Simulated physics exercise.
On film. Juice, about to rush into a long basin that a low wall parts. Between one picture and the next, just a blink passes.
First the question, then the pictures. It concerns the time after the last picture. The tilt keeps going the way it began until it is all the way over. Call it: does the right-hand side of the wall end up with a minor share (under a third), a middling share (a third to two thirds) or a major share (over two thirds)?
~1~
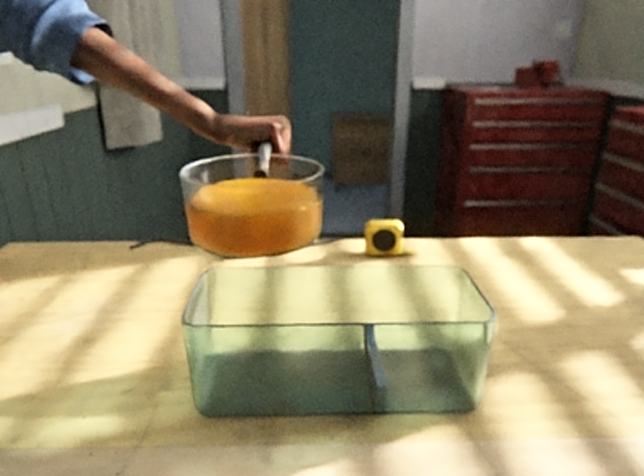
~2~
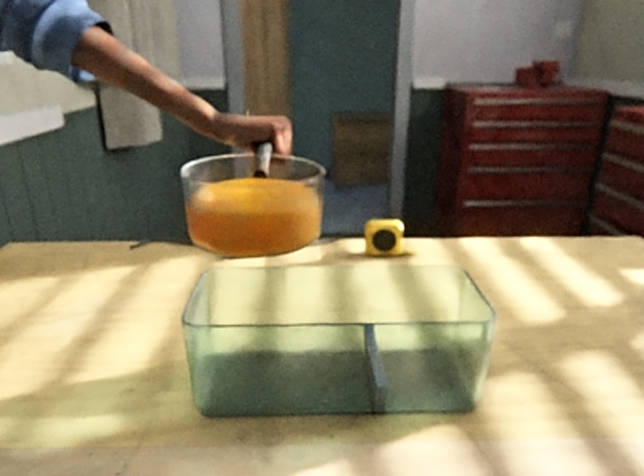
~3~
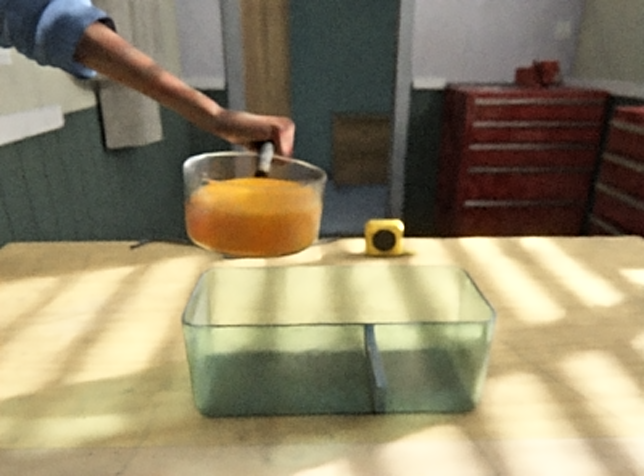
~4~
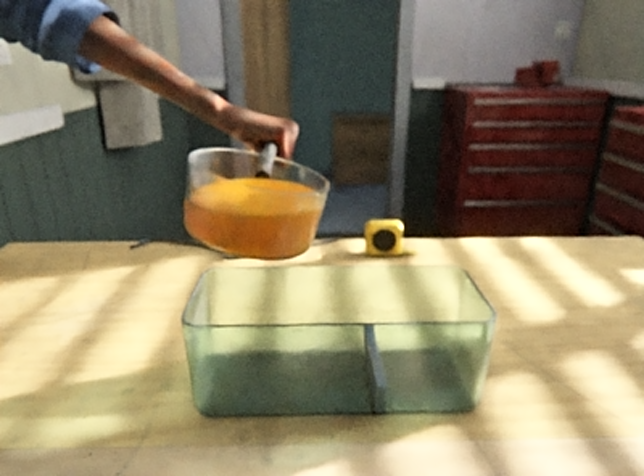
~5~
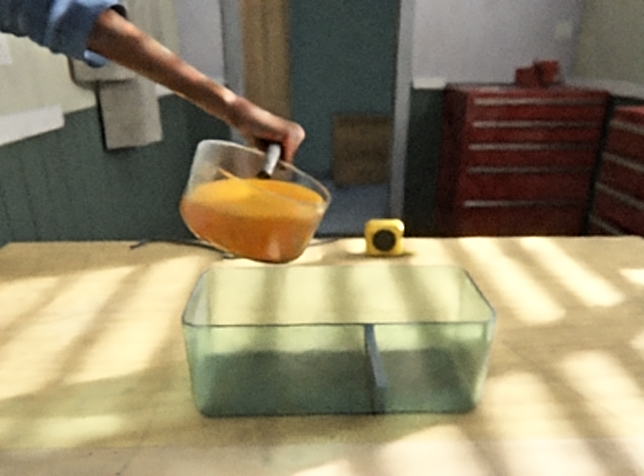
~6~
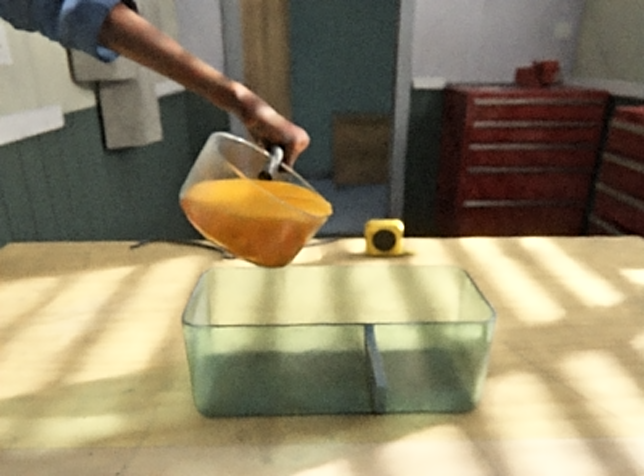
The right side gets a minor share.
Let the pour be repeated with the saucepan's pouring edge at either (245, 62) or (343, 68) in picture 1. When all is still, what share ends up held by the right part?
It comes to about 20 %, followed by about 45 %.
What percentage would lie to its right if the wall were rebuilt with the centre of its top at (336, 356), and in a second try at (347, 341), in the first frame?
About 60 per cent, then about 50 per cent.
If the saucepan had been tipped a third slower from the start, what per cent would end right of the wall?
I'd say close to 25 %.
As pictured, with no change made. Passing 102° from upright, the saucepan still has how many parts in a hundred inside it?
20 per cent or so.
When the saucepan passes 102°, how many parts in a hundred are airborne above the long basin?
About 30 per cent.
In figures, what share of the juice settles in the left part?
Estimate: Some 75 per cent.
A moment on, the saucepan is tipped right over and 22 per cent is still to pour, 40 is left of the wall and 9 right of it.
Next, the saucepan is tipped right over and 3 per cent is still to pour, 74 is left of the wall and 17 right of it.
Then the saucepan is tipped right over and 0 per cent is still to pour, 75 is left of the wall and 20 right of it.
Later the saucepan is tipped right over and 0 per cent is still to pour, 75 is left of the wall and 21 right of it.
Finally, 75 per cent lies left of the wall, 21 right of it and 4 outside.
